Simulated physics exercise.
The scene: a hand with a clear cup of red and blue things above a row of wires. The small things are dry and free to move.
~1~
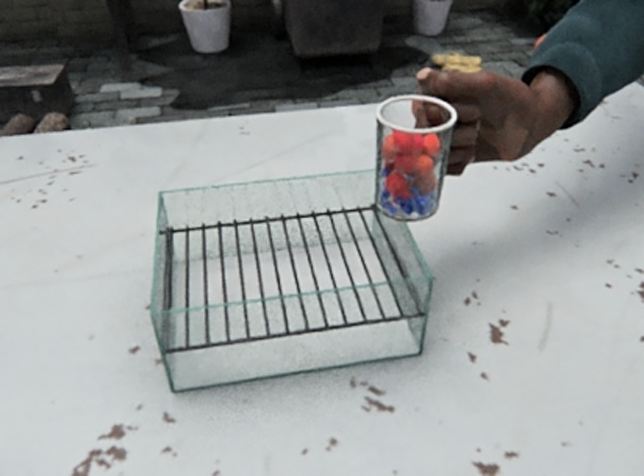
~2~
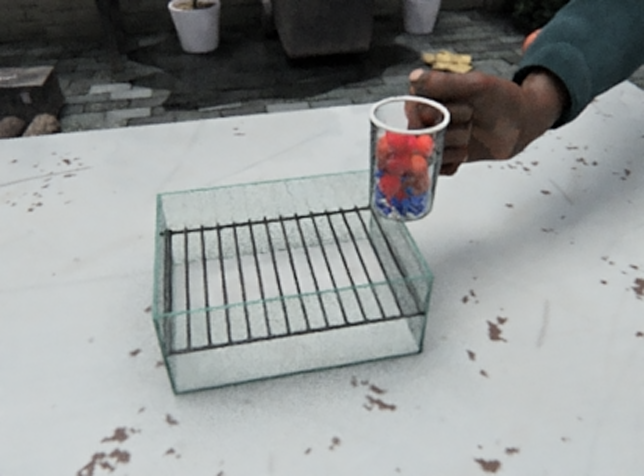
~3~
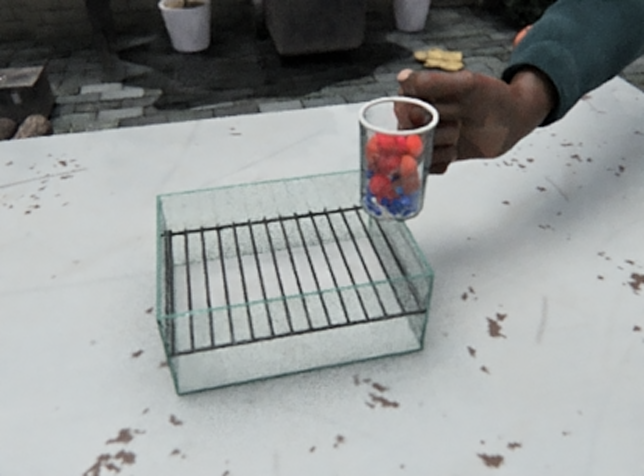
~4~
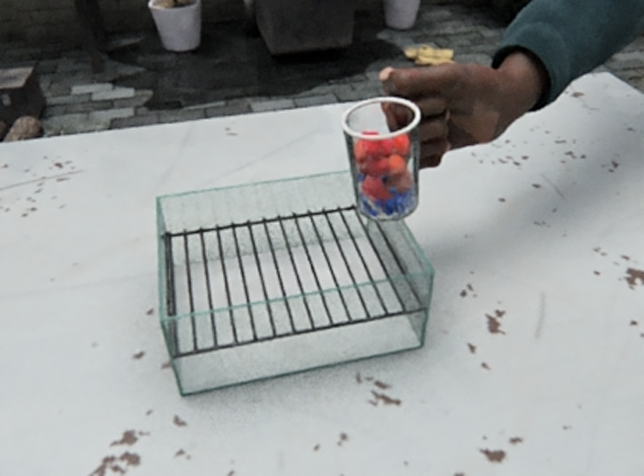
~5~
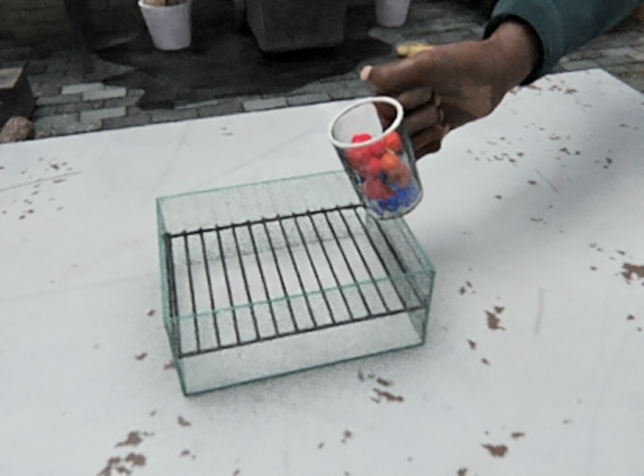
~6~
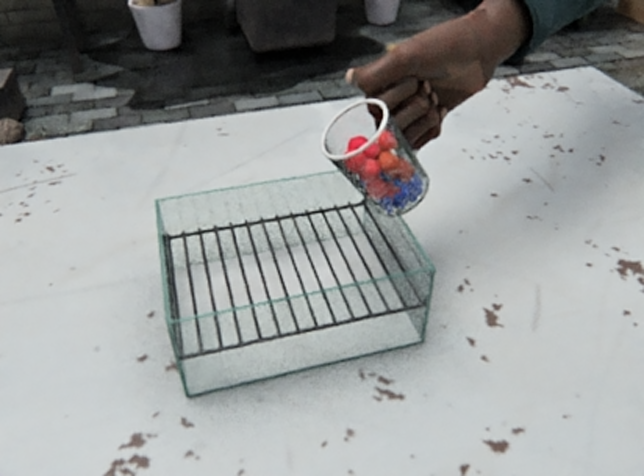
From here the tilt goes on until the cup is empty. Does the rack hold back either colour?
In the end the red ones stay on top, and the blue ones drop through.
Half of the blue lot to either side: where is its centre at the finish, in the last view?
Near (319, 296).
Then, 0.31 s later than the last frame, red ones, every one in the cup; blue ones, every one in the cup.
Then, 0.65 s later than the last frame, red ones, every one in the cup; blue ones, every one in the cup.
Then, 1.05 s later than the last frame, red ones, every one on or over the wires; blue ones, roughly a quarter in the cup, roughly two thirds on or over the wires, about a tenth under the rack.
When it is over, red ones, every one on the wires, not one under the rack; blue ones, just a few on the wires, almost all under the rack.
